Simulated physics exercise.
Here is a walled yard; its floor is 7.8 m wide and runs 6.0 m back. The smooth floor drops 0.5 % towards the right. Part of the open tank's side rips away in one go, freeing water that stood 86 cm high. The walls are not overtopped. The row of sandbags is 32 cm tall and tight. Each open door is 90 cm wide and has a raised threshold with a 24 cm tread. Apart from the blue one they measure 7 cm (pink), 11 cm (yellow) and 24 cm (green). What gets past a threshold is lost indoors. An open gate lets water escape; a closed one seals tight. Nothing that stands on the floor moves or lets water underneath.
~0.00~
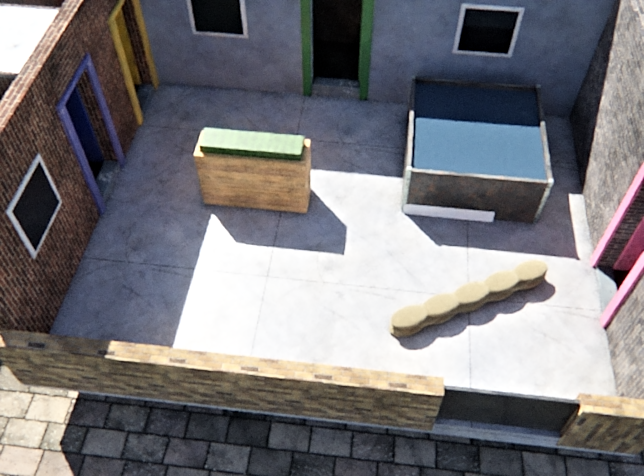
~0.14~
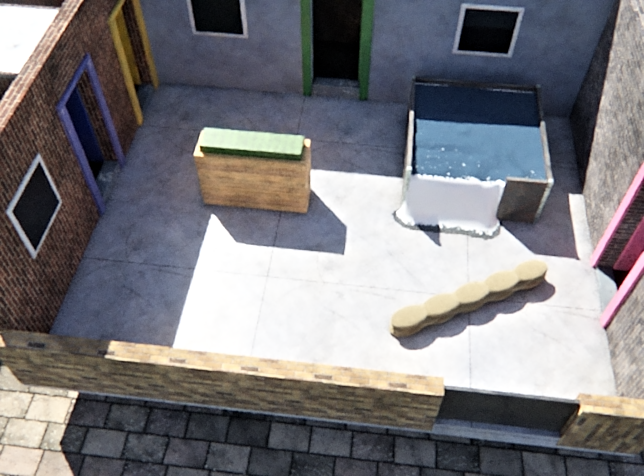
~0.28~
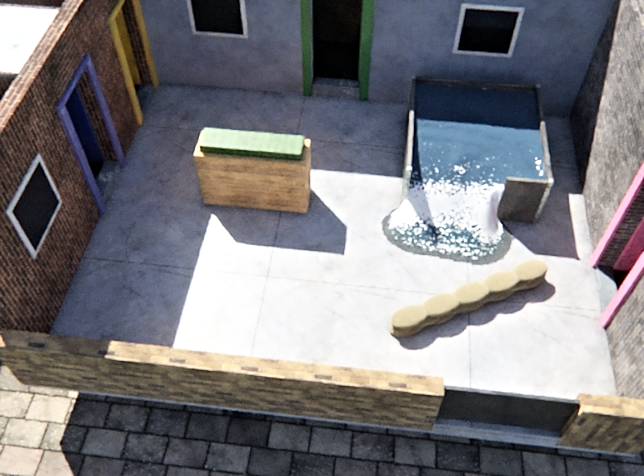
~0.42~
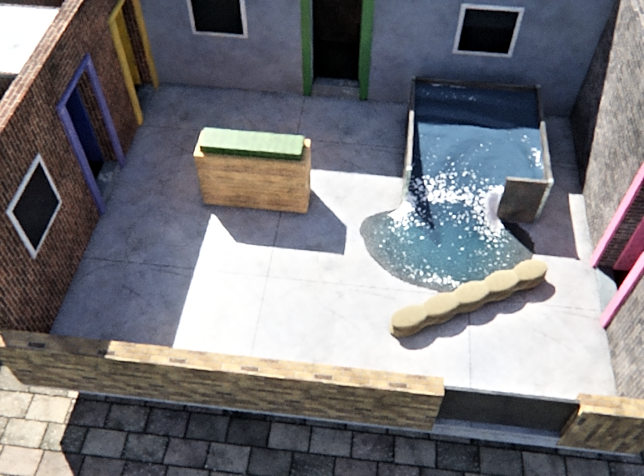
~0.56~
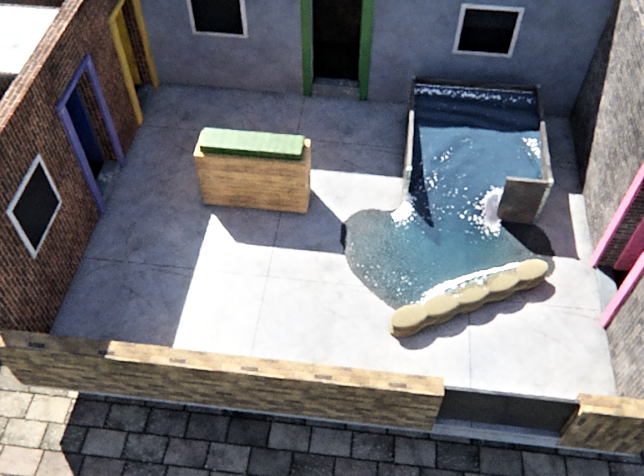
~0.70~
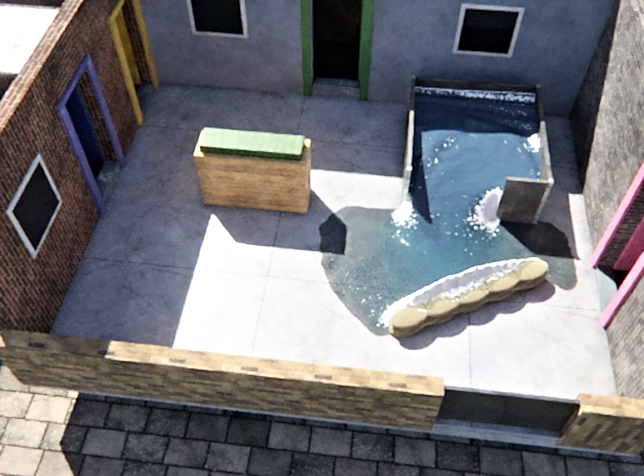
In this clip, water stands in an open tank in a walled yard until part of its front side gives way; the water pours out, spreads across the pale floor, and foams against a low, lumpy tan barrier.
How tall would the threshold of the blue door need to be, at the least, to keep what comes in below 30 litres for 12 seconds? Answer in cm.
Some 7 cm above the ground.
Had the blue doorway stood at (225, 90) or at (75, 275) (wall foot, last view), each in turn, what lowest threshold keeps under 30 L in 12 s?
About 14.0 and 23 cm.
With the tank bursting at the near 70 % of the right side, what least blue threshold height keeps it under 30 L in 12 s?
Then roughly 6.0 cm.
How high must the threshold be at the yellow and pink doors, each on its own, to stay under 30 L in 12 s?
About 14.0 cm at yellow and 7.5 cm at pink.
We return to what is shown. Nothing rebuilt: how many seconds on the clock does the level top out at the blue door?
Near 4.5 s.
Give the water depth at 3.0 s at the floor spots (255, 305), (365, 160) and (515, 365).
About 8, 0 and 2 cm.
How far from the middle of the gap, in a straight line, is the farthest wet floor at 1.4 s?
Roughly 4.4 m.
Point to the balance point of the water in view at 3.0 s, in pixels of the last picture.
Near (385, 250).
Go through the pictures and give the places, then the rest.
The first picture shows still water, 86 cm deep, in the open tank at (476, 130); the blue door at (96, 144) is dry.
In the second picture, water pours out at (452, 198) and has run 0.4 m, to (419, 227); about 11 cm deep outside, 86 cm at the back.
In the third picture, water pours out at (452, 201) and has run 0.9 m, to (461, 258); about 14 cm deep outside, 86 cm at the back.
In the fourth picture, the gap is at (451, 202), the front 1.5 m out at (445, 289); the back of the open tank holds 85 cm.
In the fifth picture, the front is at (412, 313), 2.0 m from the gap at (451, 203); 4.2 m2 of floor is wet, 78 cm left at the back.
In the sixth picture, the front is at (377, 327), 2.3 m from the gap at (451, 203); 5.4 m2 of floor is wet, 72 cm left at the back; 3.8 m in a straight line remain to the blue door at (96, 144).
After 1.4 s water covers 30 % of the floor, deepest (53 cm) near (462, 294); it has not reached the blue door.
After 3.0 s water covers 55 % of the floor, deepest (49 cm) near (61, 338); it has not reached the blue door.
After 12.0 s water covers 95 % of the floor, deepest (16 cm) near (569, 131); 6 cm at the blue door, 0 litres in over its 16 cm threshold.
At the blue door as built, the water arrived by 3.2 s and peaked near 12 cm at 4.6 s.
Run again over the same 12 s with other heights there, 52 litres in over 5.5 cm, 23 litres over 7.5 cm. The limit of 30 litres is kept from about 7 cm up.
